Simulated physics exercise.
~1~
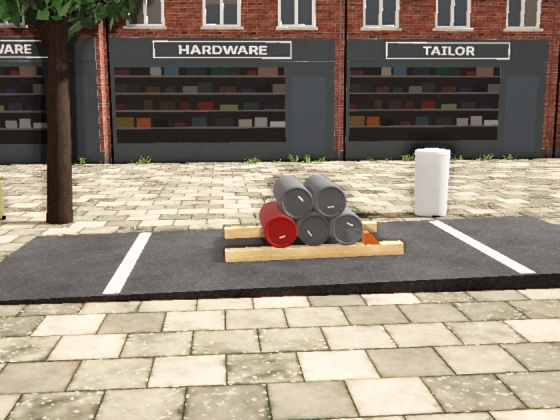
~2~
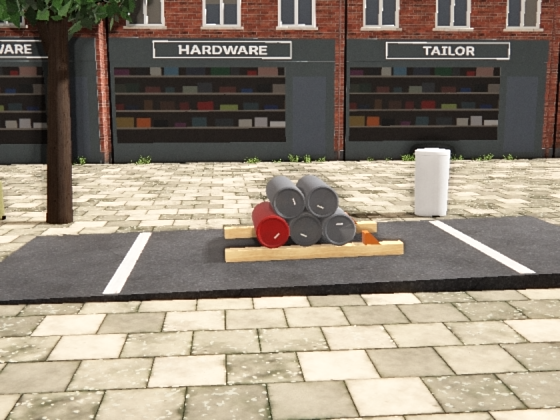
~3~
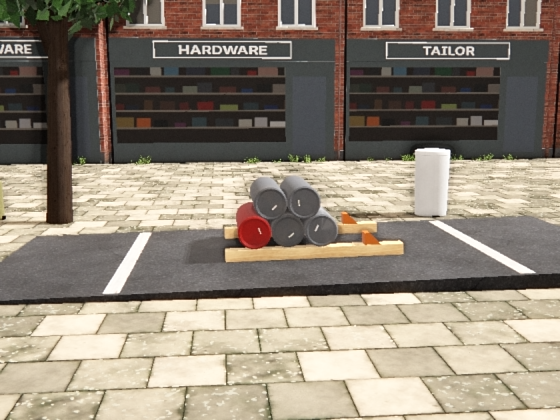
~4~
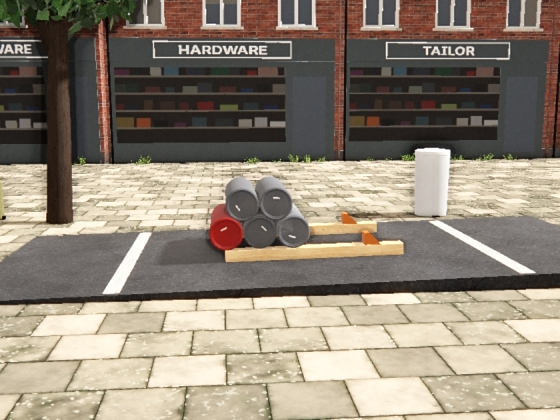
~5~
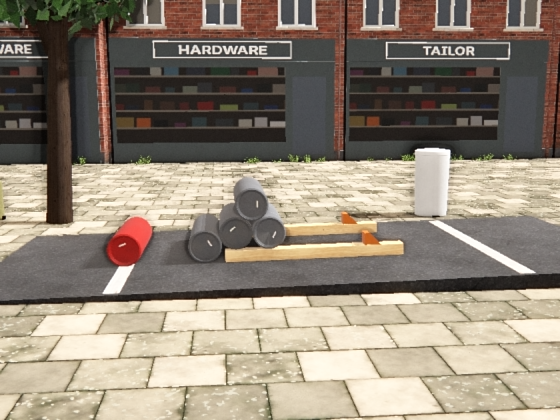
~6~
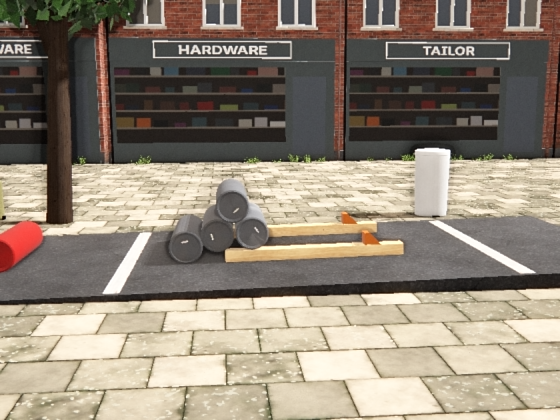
To begin with, five cylinders, one red and the rest grey, sit stacked in two rows on wooden bearers across a dark pad, with hardware and tailor shops behind. The whole stack starts shifting left along the bearers, the red one leading at the lower left. It reaches the left end of the timbers still bunched together, and the red cylinder begins to drop off. The red one then breaks away and rolls left over the white line, while the greys slump after it. Finally, red is at the far left edge, and the four greys remain grouped short of the line, one resting on top.
